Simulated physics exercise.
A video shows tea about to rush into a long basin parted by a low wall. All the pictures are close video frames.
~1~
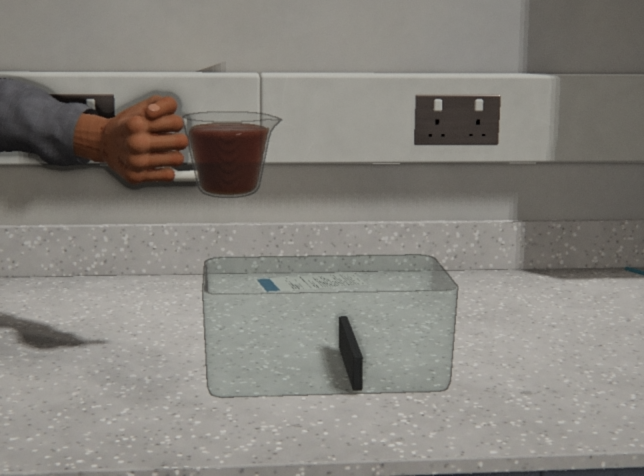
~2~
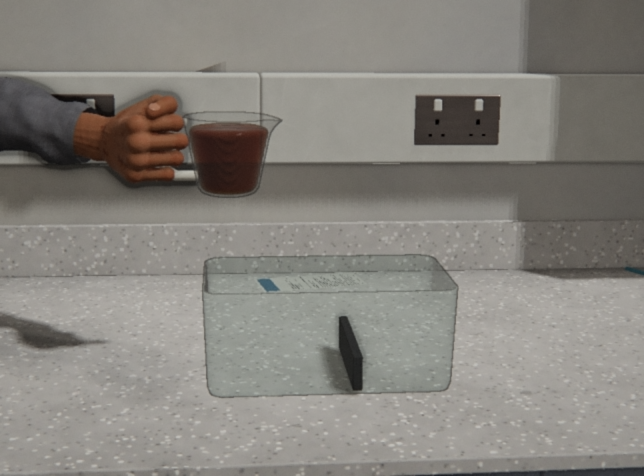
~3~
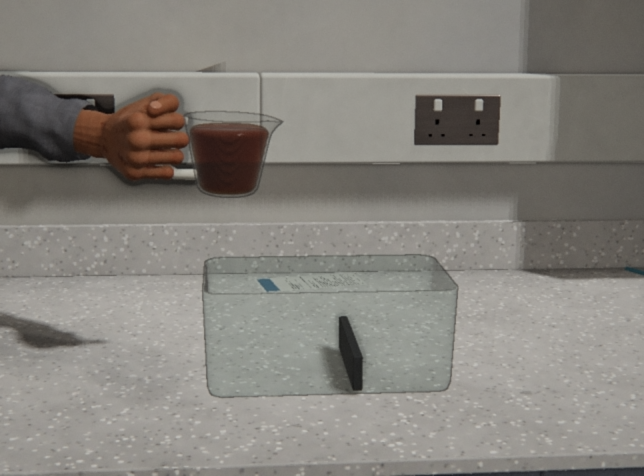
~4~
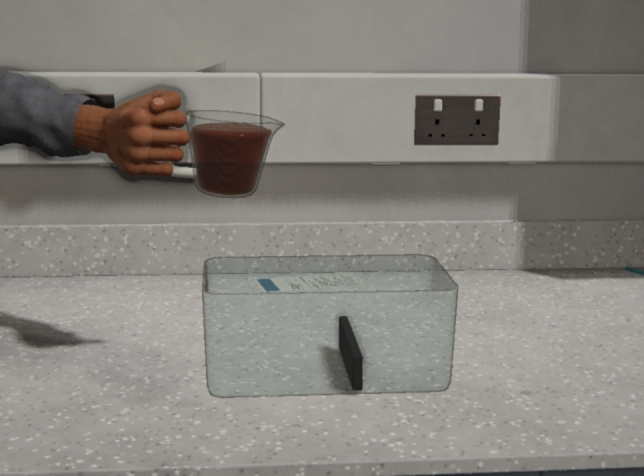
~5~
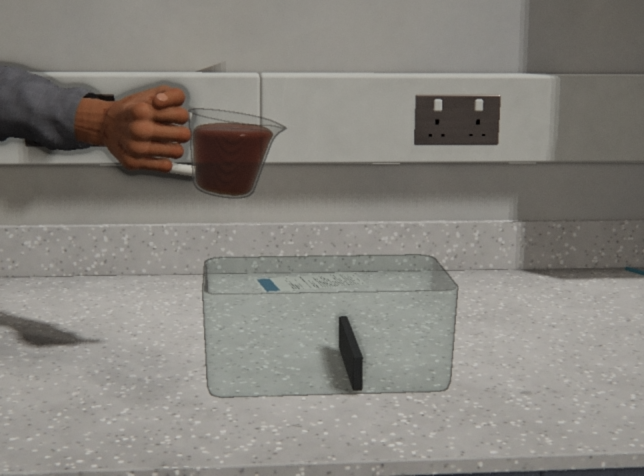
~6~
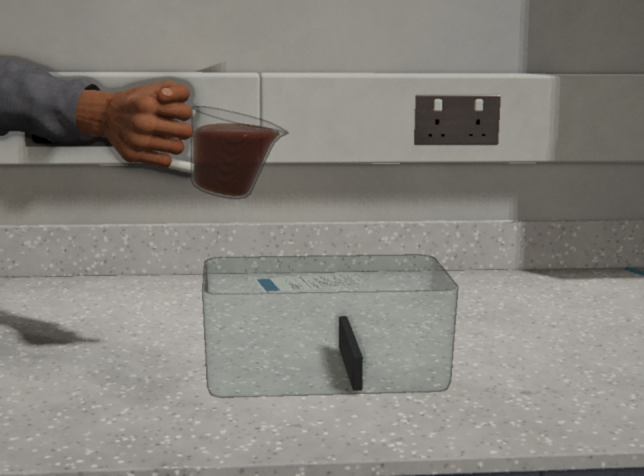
A hand in a grey sleeve holds a clear measuring jug of dark reddish-brown tea almost still and upright above a long, clear basin with a low black wall inside. The hand then gradually tilts the jug to the right, its spout dipping slightly while the basin stays motionless on the speckled counter.
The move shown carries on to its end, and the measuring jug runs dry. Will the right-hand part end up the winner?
No, it is the left-hand part.
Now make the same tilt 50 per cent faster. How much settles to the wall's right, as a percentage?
Near 10 parts in a hundred.
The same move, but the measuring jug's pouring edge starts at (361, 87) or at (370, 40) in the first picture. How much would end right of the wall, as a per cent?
Roughly 70 % the first time and roughly 75 % the second.
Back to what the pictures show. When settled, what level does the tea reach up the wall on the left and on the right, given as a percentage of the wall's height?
It settles around 30 on the left side and around 10 on the right side.
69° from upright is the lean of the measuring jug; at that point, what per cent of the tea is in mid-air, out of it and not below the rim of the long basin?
It works out to about 25 percent.
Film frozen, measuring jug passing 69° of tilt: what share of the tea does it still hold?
60 per cent, roughly.
A moment on, the tilt is 69° and 60 per cent is still to pour, 12 is left of the wall and 2 right of it.
Next, the tilt is 104° and 6 per cent is still to pour, 68 is left of the wall and 14 right of it.
Then the tilt is 110° and 0 per cent is still to pour, 82 is left of the wall and 17 right of it.
Later the tilt is 110° and 0 per cent is still to pour, 82 is left of the wall and 17 right of it.
In the end 82 per cent lies left of the wall, 17 right of it and 1 outside.
